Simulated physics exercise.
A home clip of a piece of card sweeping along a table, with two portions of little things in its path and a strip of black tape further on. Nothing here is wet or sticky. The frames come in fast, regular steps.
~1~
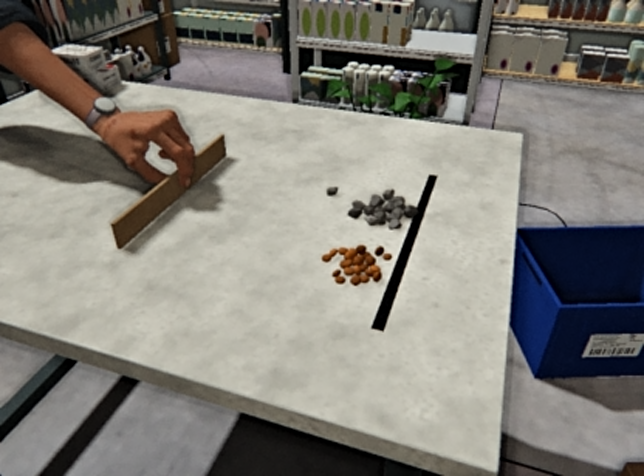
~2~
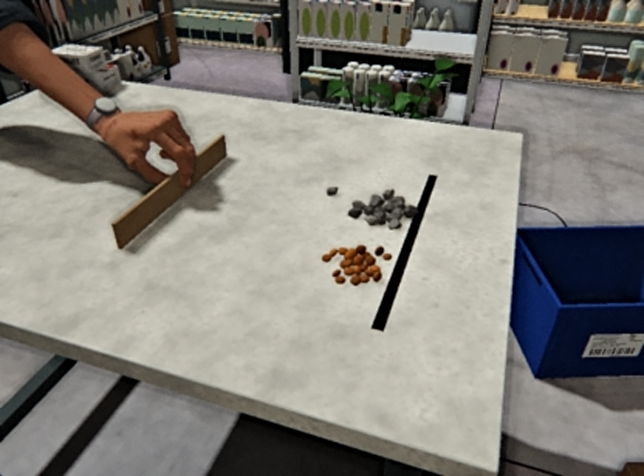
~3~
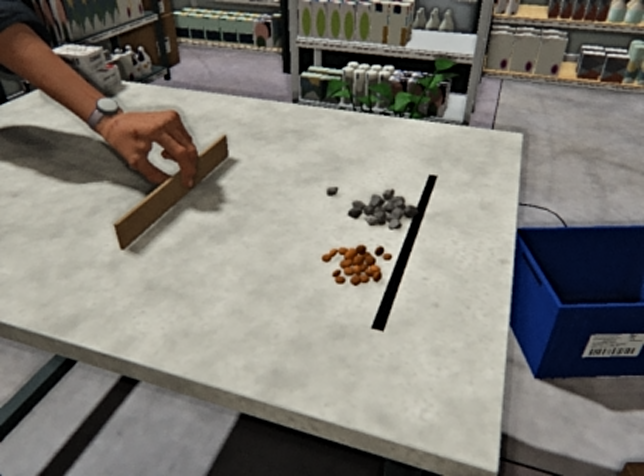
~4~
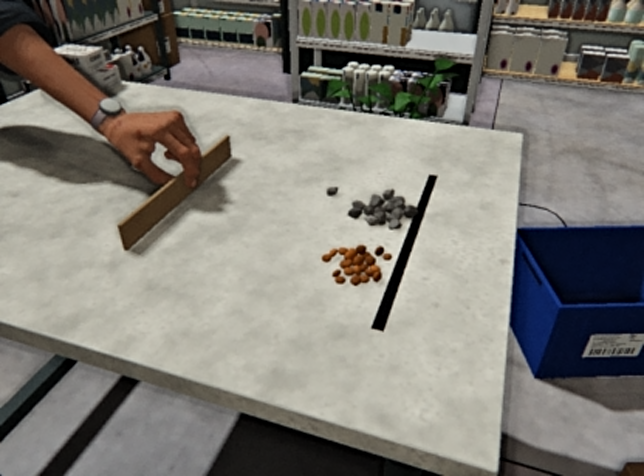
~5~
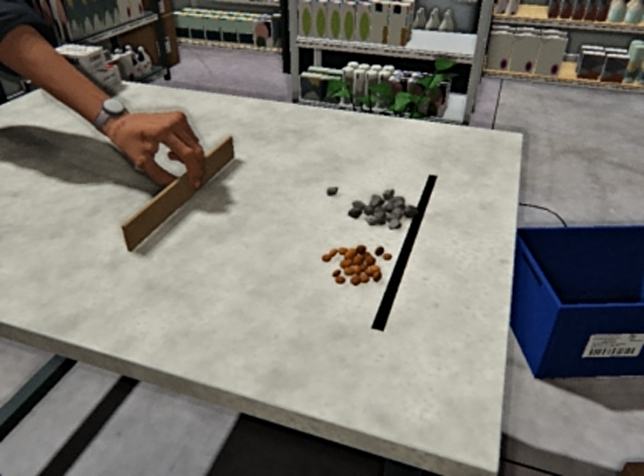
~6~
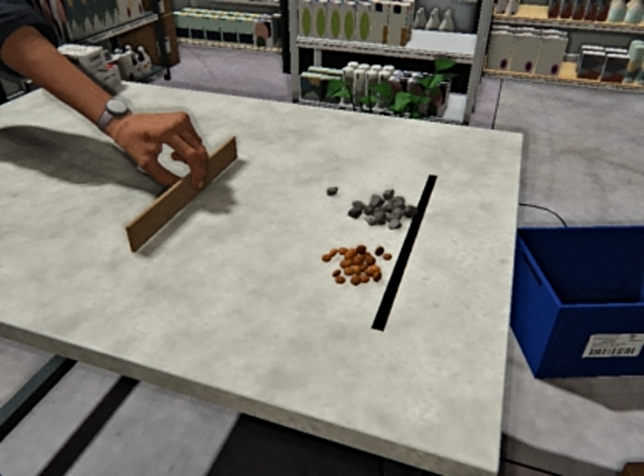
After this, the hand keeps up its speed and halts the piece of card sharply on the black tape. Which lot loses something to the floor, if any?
Here the nearer lot keeps clear of the drop, and the farther lot keeps clear of the drop.
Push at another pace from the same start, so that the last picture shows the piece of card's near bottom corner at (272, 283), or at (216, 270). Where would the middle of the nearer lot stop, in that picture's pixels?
One: (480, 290). Two: (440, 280).
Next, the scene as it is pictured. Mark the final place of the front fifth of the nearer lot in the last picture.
Near (436, 284).
Then, 1.75 s later than the last frame, piece of card still moving, near (298, 194); nearer lot all on the table, its front near (388, 257); farther lot all on the table, its front near (411, 213).
Then, 3.52 s later than the last frame, piece of card stopped at the black tape; nearer lot all on the table, its front near (443, 285); farther lot all on the table, its front near (470, 227).
When it is over, piece of card stopped at the black tape; nearer lot all on the table, its front near (443, 285); farther lot all on the table, its front near (470, 227).
